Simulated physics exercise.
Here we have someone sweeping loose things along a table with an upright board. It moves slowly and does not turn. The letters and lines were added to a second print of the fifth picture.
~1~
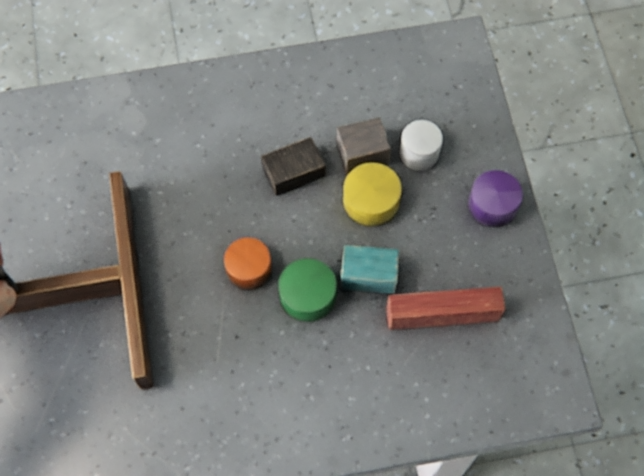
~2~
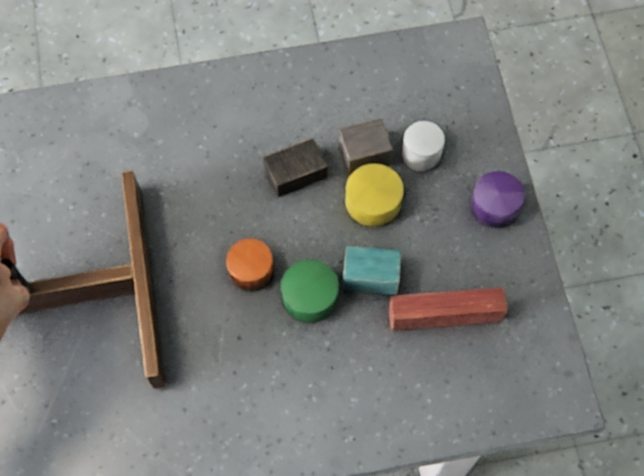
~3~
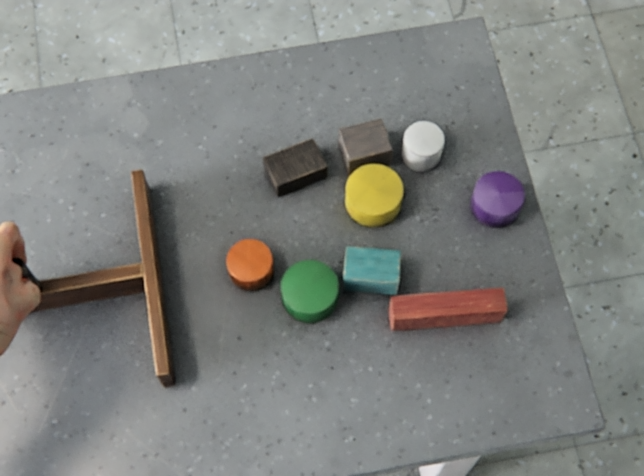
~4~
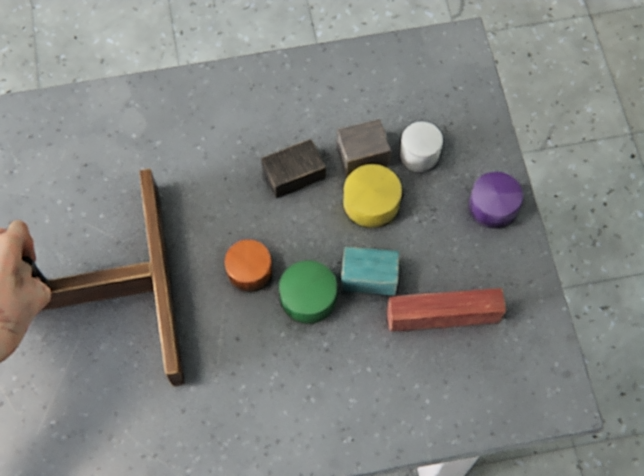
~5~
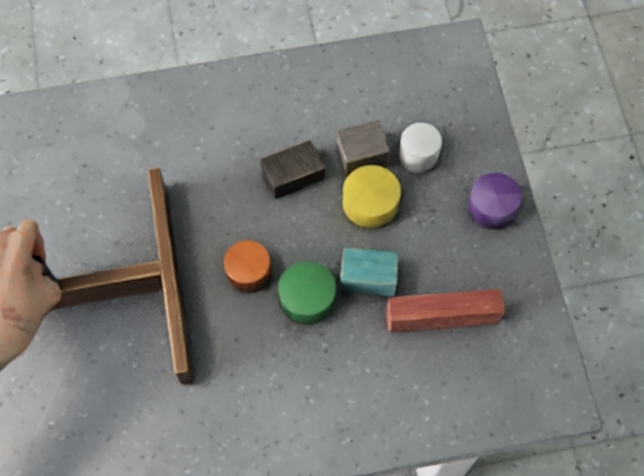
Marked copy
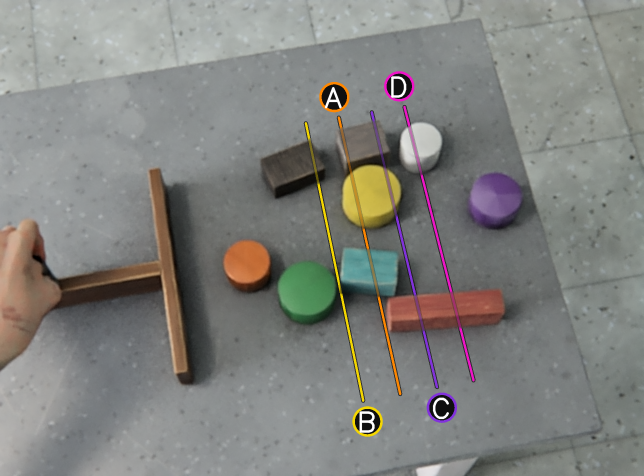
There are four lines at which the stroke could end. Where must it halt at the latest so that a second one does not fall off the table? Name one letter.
The farthest such stop is D.
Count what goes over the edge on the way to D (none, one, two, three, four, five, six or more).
One.
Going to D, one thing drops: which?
The white tin.
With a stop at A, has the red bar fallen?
By then, no.
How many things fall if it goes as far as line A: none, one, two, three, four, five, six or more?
In all, none.
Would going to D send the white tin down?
Yes.
On the marked copy, A at (368, 248); B at (333, 254); C at (402, 242); D at (437, 236).
Taking D. A third of the way, board (266, 248); green tin (312, 295); orange tin (296, 250).
Two thirds of the way, board (362, 232); white tin (467, 140); red bar (489, 314).
When it is over, board (436, 219); white tin over the edge; purple tin (519, 185); one fallen.
As for the rest, A is within the limit but short; B is within the limit but short; C is within the limit but short.
